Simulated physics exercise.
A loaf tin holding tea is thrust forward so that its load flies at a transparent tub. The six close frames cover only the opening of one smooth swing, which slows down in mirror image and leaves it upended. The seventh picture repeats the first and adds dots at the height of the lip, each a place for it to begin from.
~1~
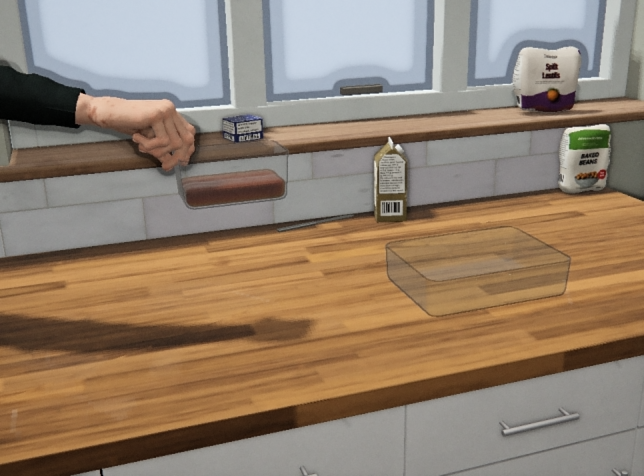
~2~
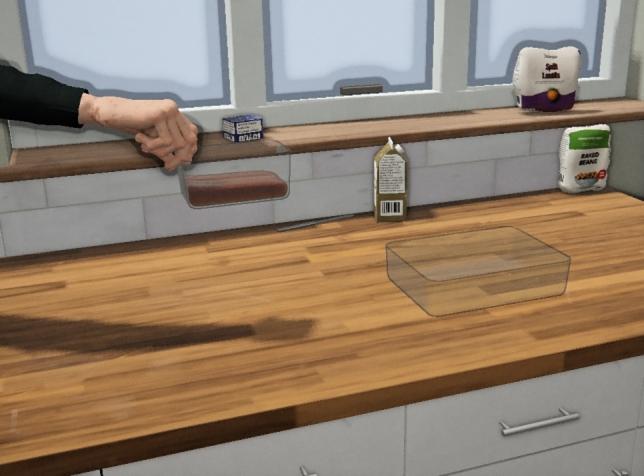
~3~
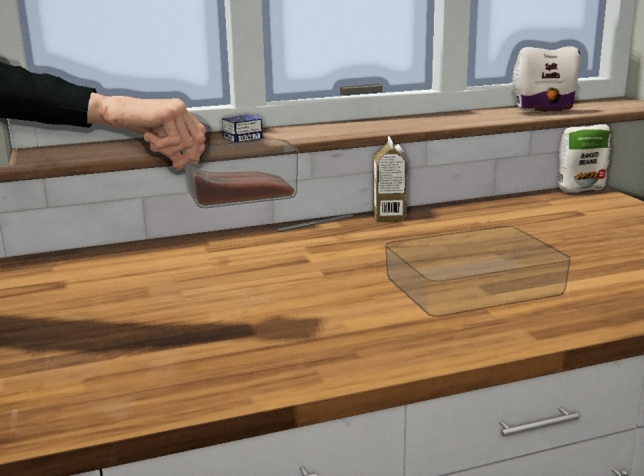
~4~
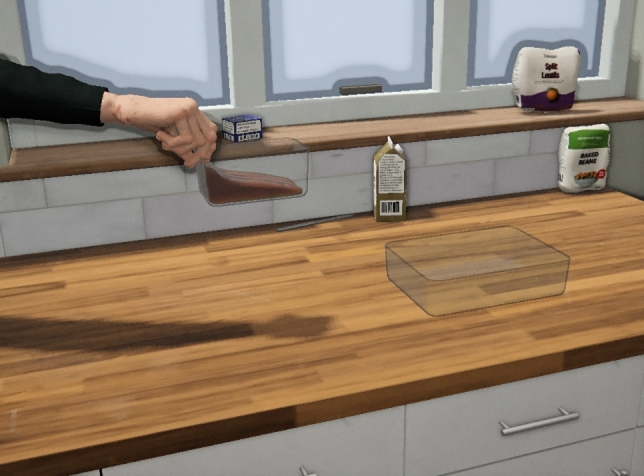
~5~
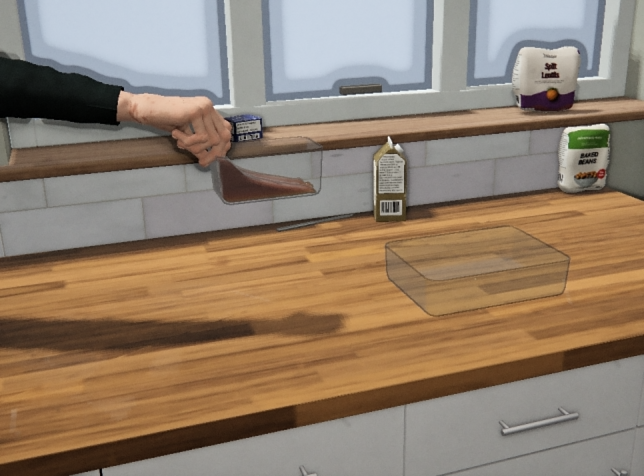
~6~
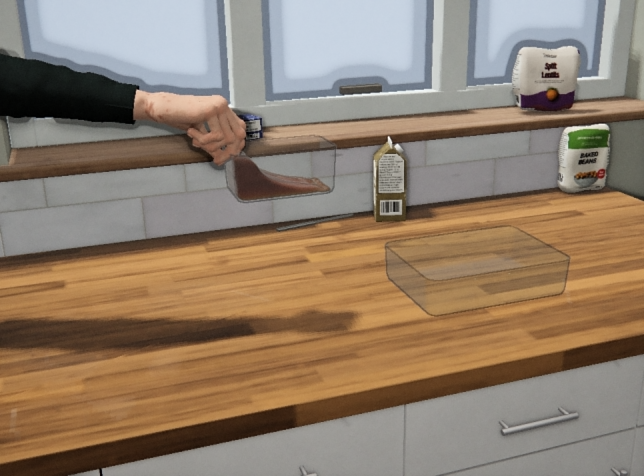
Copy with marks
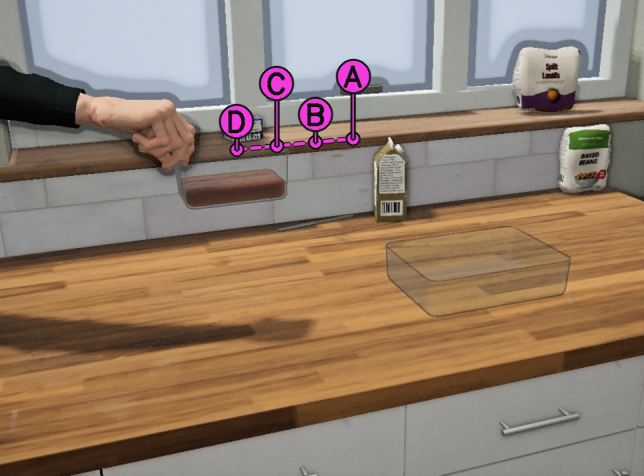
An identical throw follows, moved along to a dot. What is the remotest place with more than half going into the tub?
The limit is B.
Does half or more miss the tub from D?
Yes, it does.
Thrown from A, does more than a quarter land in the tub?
Yes, it does.
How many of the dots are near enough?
Two.
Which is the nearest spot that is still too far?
Spot C.
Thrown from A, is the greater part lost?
No.
On the marked copy, A at (353, 138); B at (315, 142); C at (276, 145); D at (236, 149).
For spot A, about 81 % lands in the tub, 3 % falls short and 17 % goes beside or beyond.
For spot B, about 69 % lands in the tub, 22 % falls short and 10 % goes beside or beyond.
For spot C, about 34 % lands in the tub, 59 % falls short and 7 % goes beside or beyond.
For spot D, about 14 % lands in the tub, 83 % falls short and 3 % goes beside or beyond.
